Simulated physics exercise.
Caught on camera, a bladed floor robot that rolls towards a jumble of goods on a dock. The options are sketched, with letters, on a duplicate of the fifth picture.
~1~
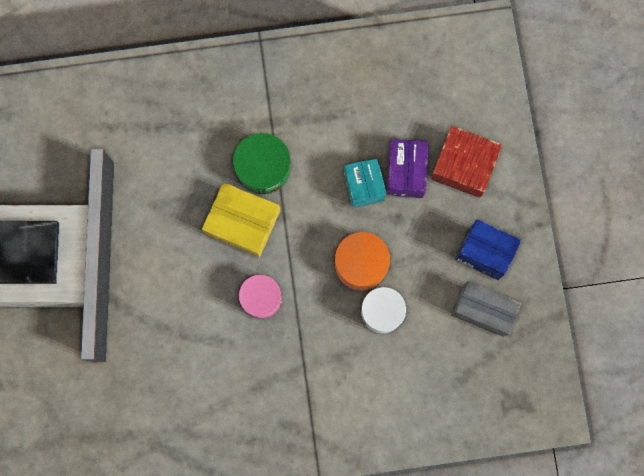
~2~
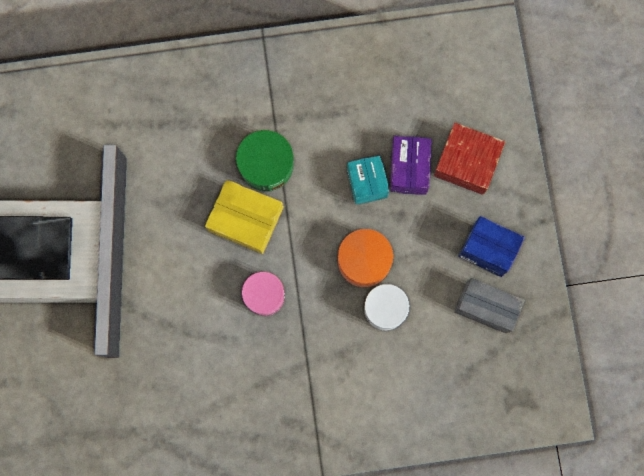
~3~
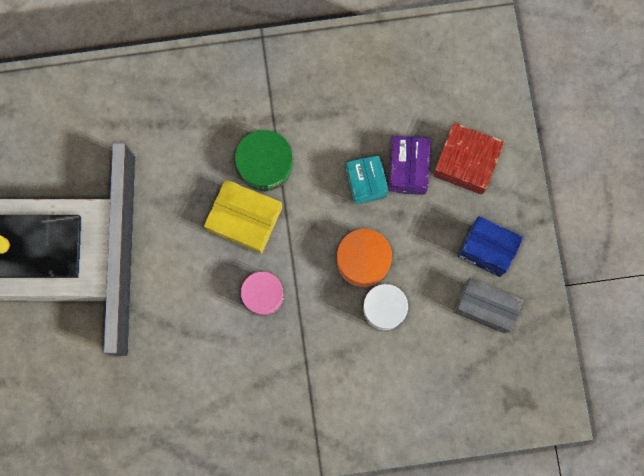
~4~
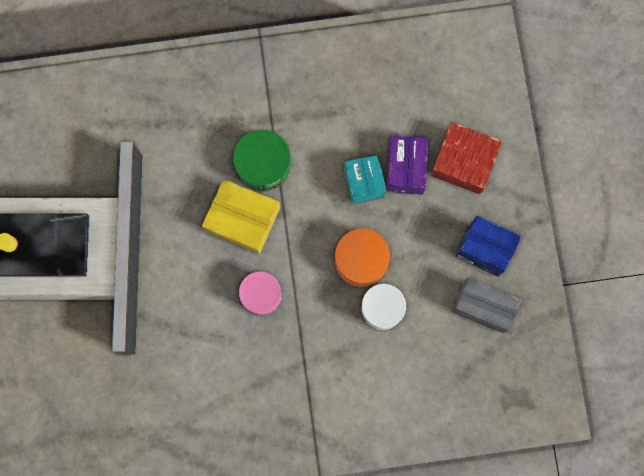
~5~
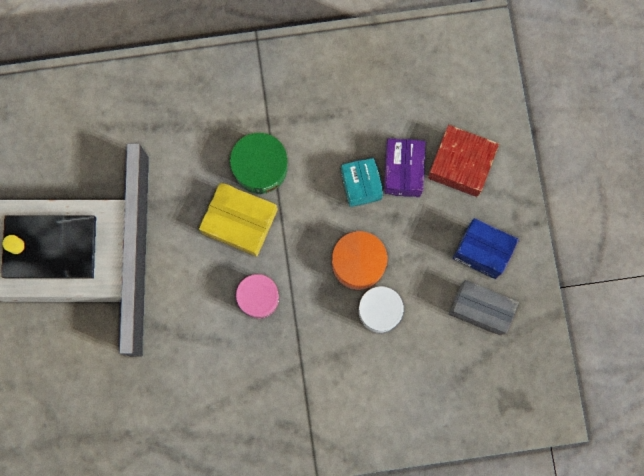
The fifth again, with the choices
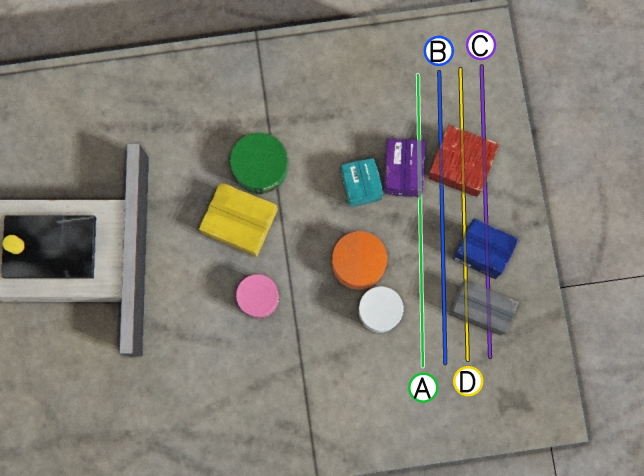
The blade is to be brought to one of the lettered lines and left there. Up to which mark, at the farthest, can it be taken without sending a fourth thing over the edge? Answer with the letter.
Up to line D.
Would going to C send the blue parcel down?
By then, yes.
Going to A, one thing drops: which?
The red crate goes over.
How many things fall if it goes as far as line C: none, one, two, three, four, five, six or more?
In all, four.
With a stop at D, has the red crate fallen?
Yes.
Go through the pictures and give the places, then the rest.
The first frame shows turquoise parcel (364, 184); grey box (486, 309); white pail (383, 312).
The second frame shows robot (32, 247); purple parcel (410, 166).
The third frame shows robot (41, 246); pink pail (263, 294).
The fourth frame shows robot (49, 244); red crate (466, 159).
The fifth frame shows robot (56, 246); yellow box (239, 219); turquoise parcel (361, 183); grey box (484, 308).
On the marked copy, A at (420, 217); B at (442, 214); C at (486, 208); D at (464, 211).
Taking D. A third of the way, robot (177, 229); green pail (289, 161); pink pail (280, 296).
Two thirds of the way, robot (297, 213); red crate (530, 143); purple parcel (487, 160).
When it is over, robot (392, 199); turquoise parcel over the edge; purple parcel over the edge; three fallen.
As for the rest, A is within the limit but short; B is within the limit but short; C drops four.
